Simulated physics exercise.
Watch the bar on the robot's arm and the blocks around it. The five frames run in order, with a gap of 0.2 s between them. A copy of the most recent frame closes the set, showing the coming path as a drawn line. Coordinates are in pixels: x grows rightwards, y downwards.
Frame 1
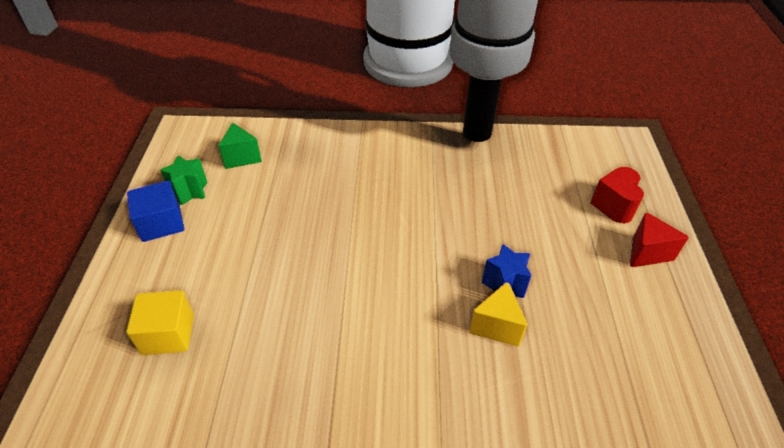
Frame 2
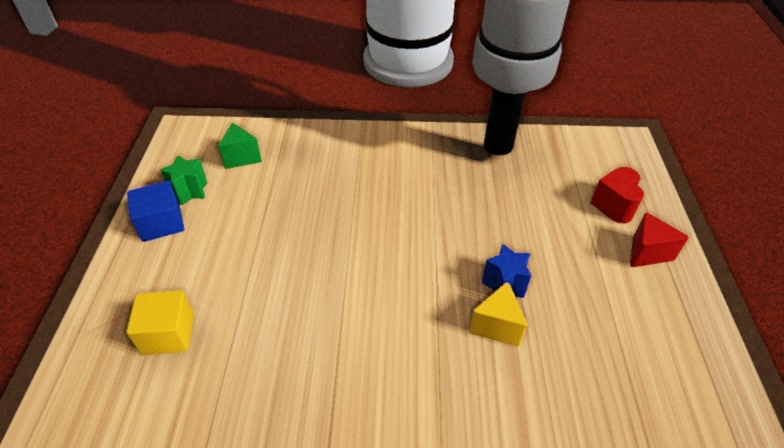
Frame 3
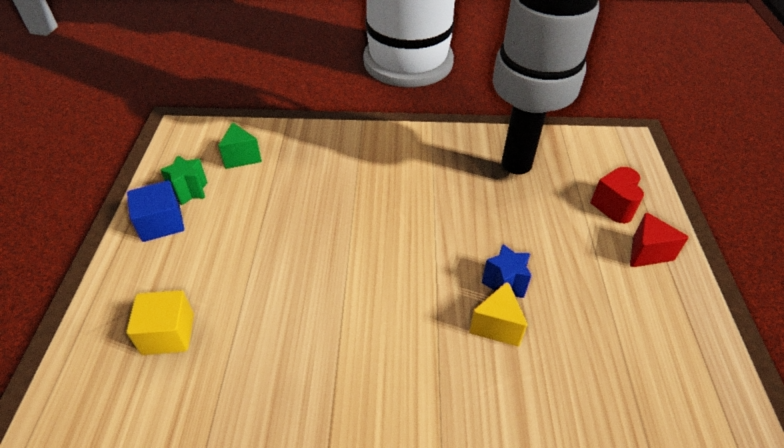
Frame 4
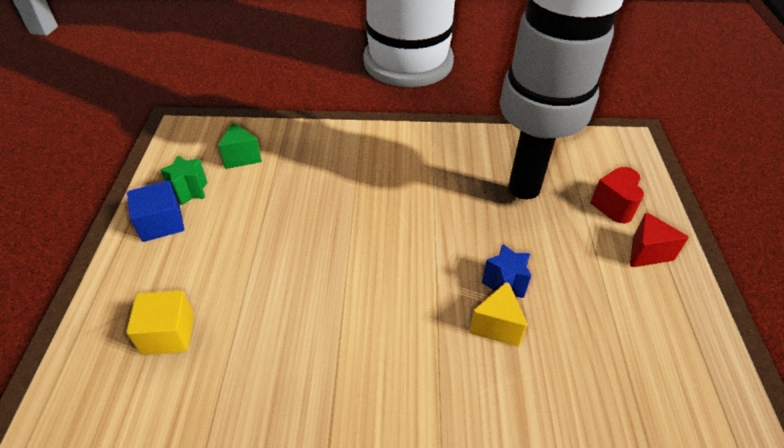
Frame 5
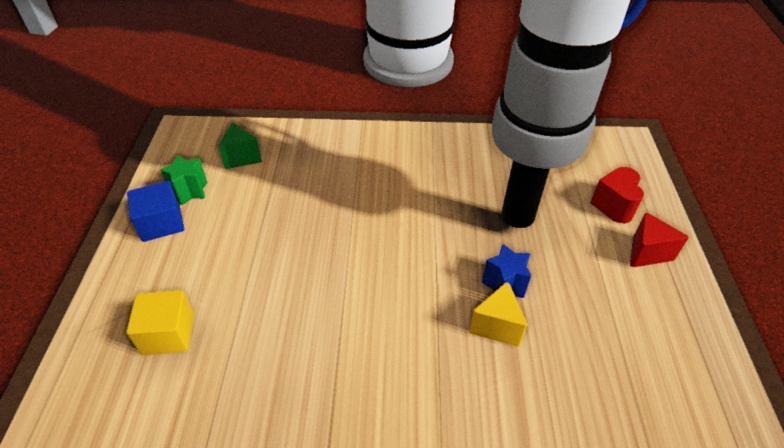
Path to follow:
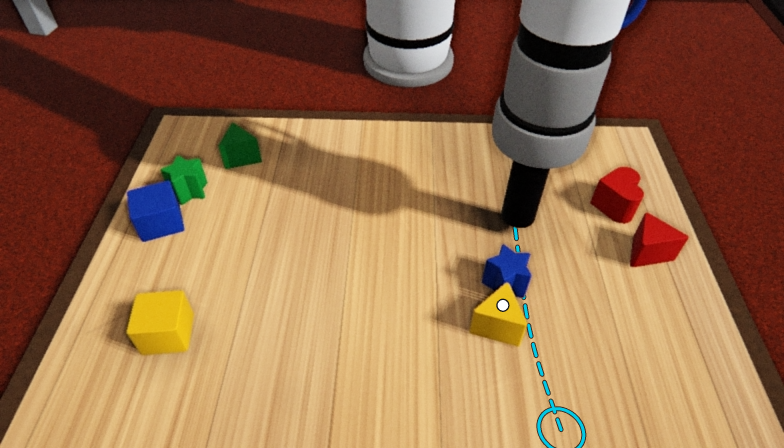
In the video, a robot arm's black bar moves right and forward over a wooden board, then shifts slightly left near the blue star and yellow triangular block, while all the colored blocks remain still.
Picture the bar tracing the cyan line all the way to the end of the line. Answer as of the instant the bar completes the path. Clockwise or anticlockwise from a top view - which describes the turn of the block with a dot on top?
The twist is anticlockwise.
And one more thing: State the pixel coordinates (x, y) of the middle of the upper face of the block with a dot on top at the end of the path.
I'd expect the centre of its top face to be at (487, 325).
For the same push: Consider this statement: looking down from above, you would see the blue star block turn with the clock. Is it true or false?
Answer: True.
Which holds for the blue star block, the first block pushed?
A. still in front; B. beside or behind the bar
Answer: B.
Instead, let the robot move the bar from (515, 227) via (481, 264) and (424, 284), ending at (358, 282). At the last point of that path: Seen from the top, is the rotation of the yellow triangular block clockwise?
My answer is yes.
Drawn move, from (515, 227) through (522, 283) and (534, 349) to (561, 430); the dot is on the yellow triangular block.
On the path given first. One third of the way, bar at (525, 273); yellow triangular block at (500, 315); blue star block at (505, 278), turned 25° clockwise.
Two thirds of the way, bar at (539, 340); yellow triangular block at (487, 325), turned 40° anticlockwise; blue star block at (497, 291), turned 80° clockwise.
At the end, bar at (566, 421); yellow triangular block at (487, 325), turned 40° anticlockwise; blue star block at (497, 291), turned 80° clockwise.
